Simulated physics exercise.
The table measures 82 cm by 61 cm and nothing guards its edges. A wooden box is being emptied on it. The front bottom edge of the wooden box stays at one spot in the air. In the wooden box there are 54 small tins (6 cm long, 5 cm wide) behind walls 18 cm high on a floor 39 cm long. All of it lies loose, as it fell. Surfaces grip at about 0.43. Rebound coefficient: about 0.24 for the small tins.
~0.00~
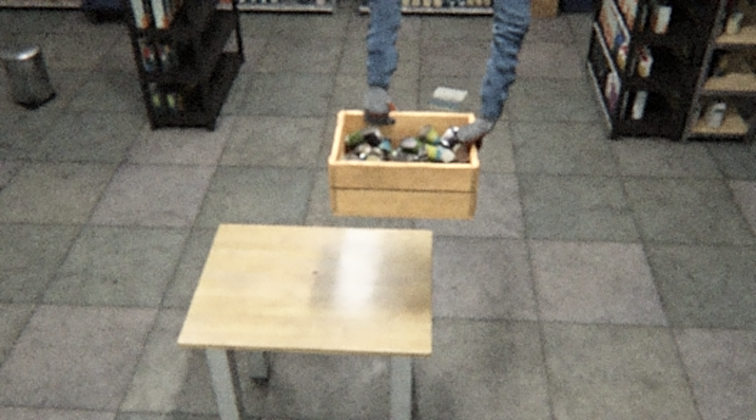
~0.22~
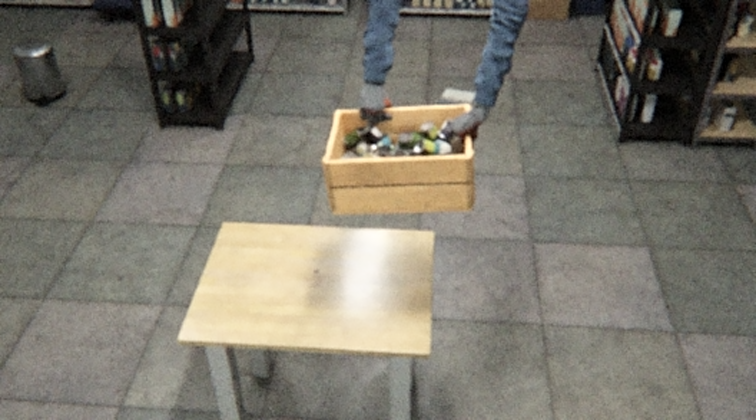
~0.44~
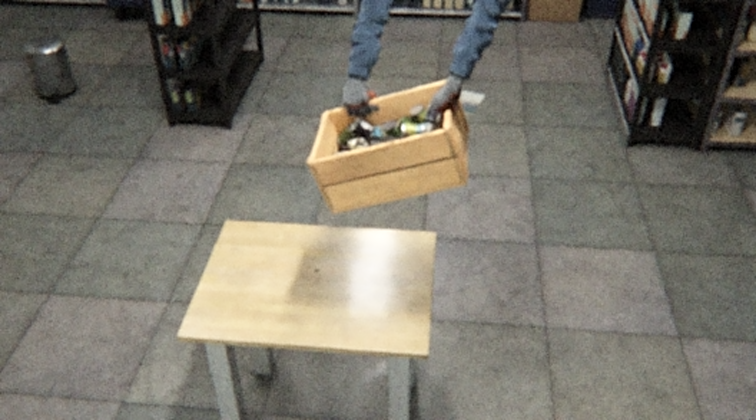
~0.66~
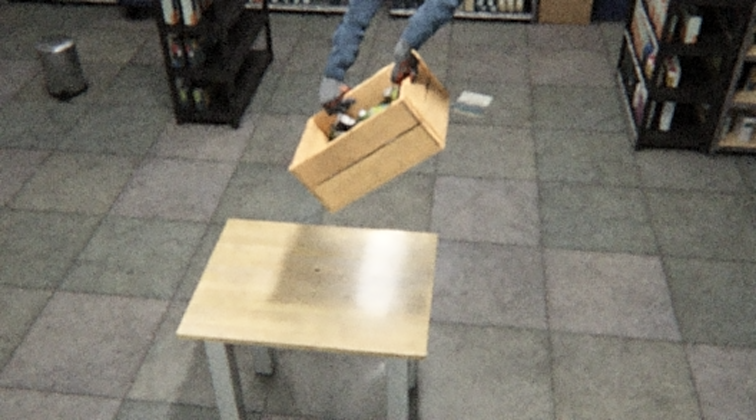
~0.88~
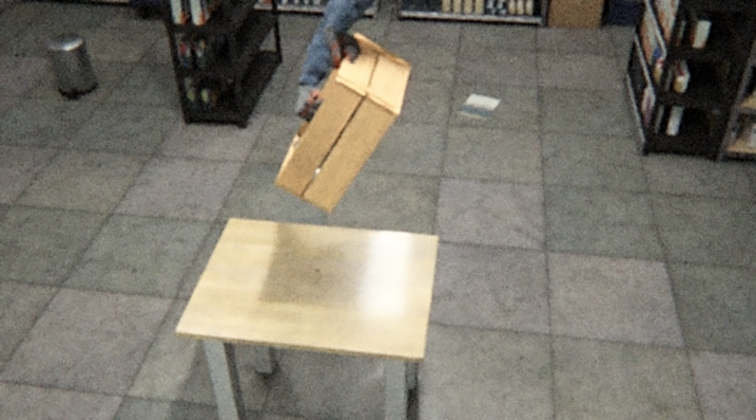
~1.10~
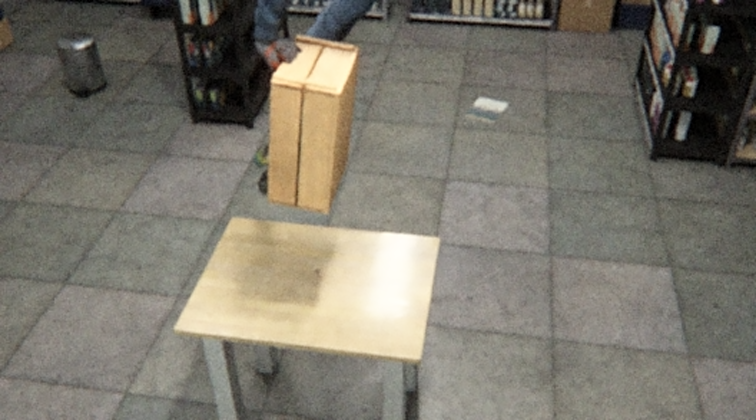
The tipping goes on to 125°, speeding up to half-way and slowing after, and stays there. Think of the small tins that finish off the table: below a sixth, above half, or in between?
Ending off the table: Upwards of half of them.
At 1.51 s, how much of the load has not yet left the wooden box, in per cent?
Some 45 per cent.
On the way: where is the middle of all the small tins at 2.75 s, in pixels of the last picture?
At about (233, 396).
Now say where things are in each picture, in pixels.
In the first picture (places track the rim corner closest to us here; the camera moves round a little), wooden box (472, 166); tipped 0°; all still inside.
Wooden box (466, 156); tipped 5°, in the second picture.
Wooden box (444, 130); tipped 19°, in the third picture.
Wooden box (399, 100); tipped 38°, in the fourth picture.
Wooden box (335, 82); tipped 60°, in the fifth picture.
Wooden box (272, 84); tipped 83°; 1 out, the lowest tin at (265, 156), in the sixth picture.
After 1.51 s, tilt 116°; 24 still in the wooden box, 17 on the table top and 13 in the air.
After 2.03 s, tilt 125°; 33 on the table top, 18 over the left end of the table and 3 over the table's other edges.
After 2.75 s, tilt 125°; 23 on the table top, 24 over the left end of the table and 7 over the table's other edges.
Outcome (at 3.68 s), 20 on the table top, 24 over the left end of the table and 10 over the table's other edges. Asked share, 34 of 54, 63 per cent.
